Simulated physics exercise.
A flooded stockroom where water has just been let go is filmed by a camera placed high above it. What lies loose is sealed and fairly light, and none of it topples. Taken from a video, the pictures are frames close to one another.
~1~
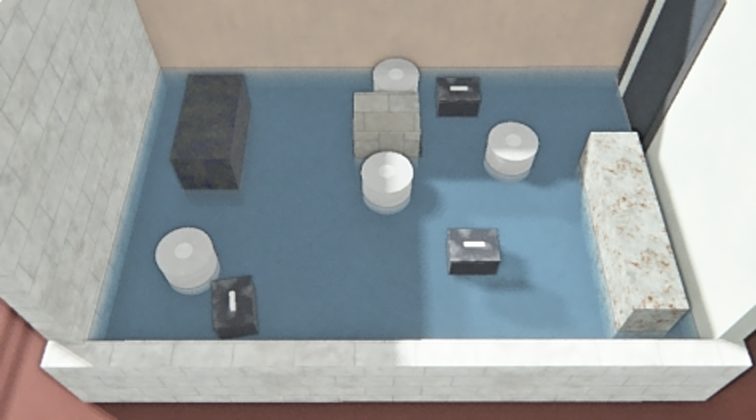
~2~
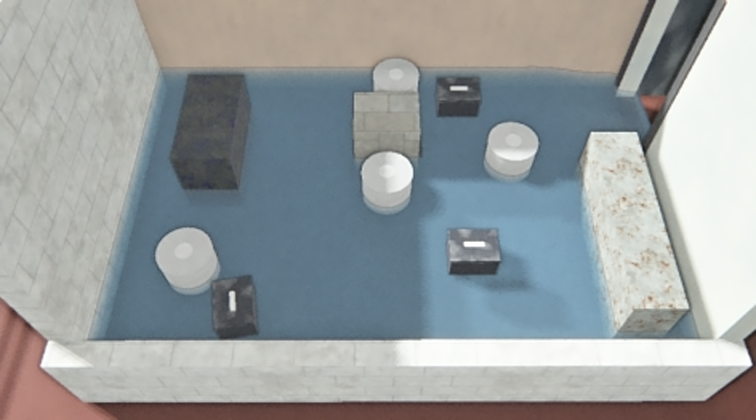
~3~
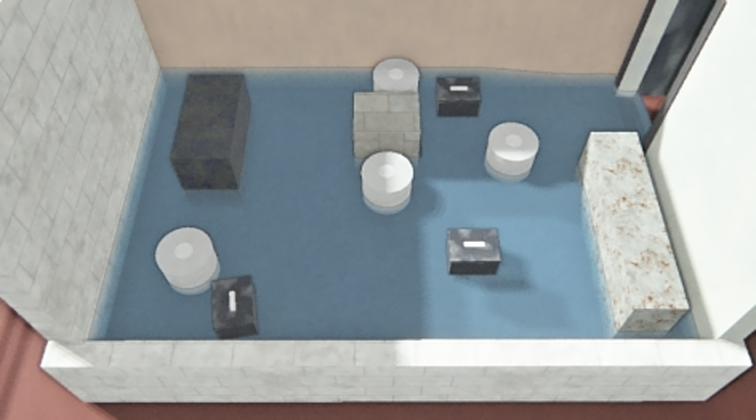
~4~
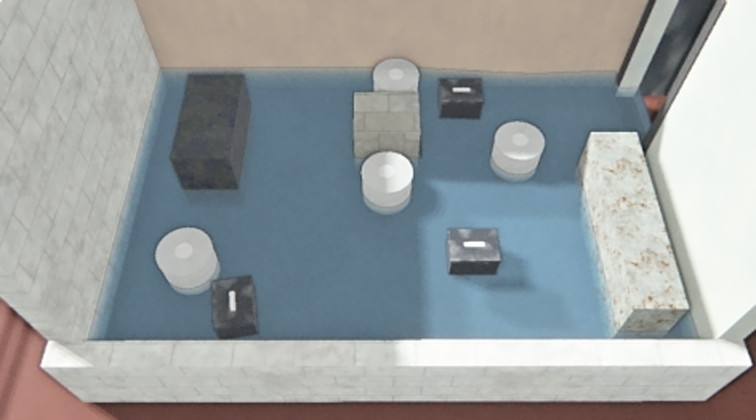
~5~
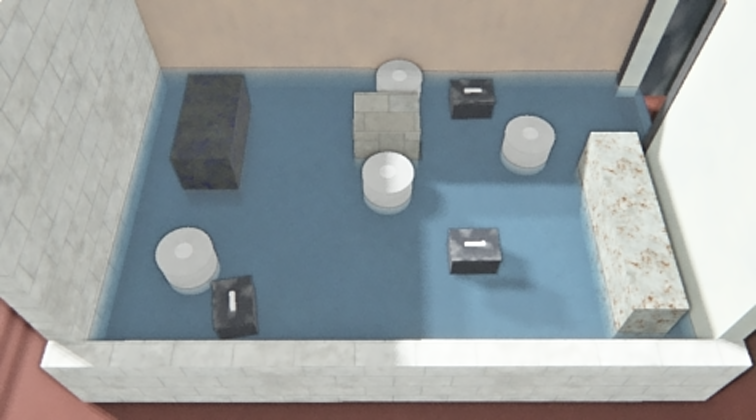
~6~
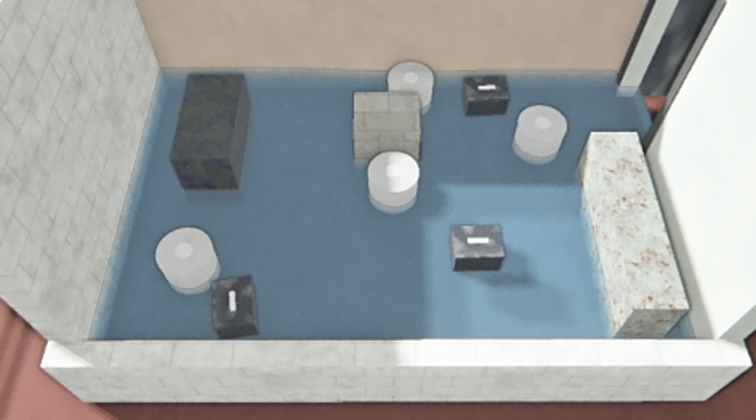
A white tub on the right drifts slightly rightward, then other floating objects shift a little.
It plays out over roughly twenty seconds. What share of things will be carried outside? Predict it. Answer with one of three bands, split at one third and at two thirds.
Two thirds or more.
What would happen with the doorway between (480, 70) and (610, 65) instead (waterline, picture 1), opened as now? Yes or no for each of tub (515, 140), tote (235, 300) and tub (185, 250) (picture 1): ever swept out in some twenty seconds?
Turn by turn - departs, stays put, stays put.
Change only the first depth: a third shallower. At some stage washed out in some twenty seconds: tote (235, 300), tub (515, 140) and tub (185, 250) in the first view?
In sequence they are not removed, removed and not removed.
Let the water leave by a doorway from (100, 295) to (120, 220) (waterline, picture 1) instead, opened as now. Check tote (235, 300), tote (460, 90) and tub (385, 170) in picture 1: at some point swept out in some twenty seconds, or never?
Item one: Leaves; item two: Remains; item three: Leaves.
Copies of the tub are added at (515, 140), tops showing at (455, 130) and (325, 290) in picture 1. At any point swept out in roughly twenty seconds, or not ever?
The first copy is swept away and the second is held back.
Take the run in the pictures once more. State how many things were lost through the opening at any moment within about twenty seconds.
So the number is 5.
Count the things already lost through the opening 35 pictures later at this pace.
Total: 5.
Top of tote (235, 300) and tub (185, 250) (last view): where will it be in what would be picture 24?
Approximately (307, 304), then (239, 253).
A moment on, 1 of 7 are out; 6 afloat.
Next, 3 of 7 are out; 4 afloat.
Later, 5 of 7 are out; 2 afloat.
In the end, 5 of 7 are out; 2 afloat.
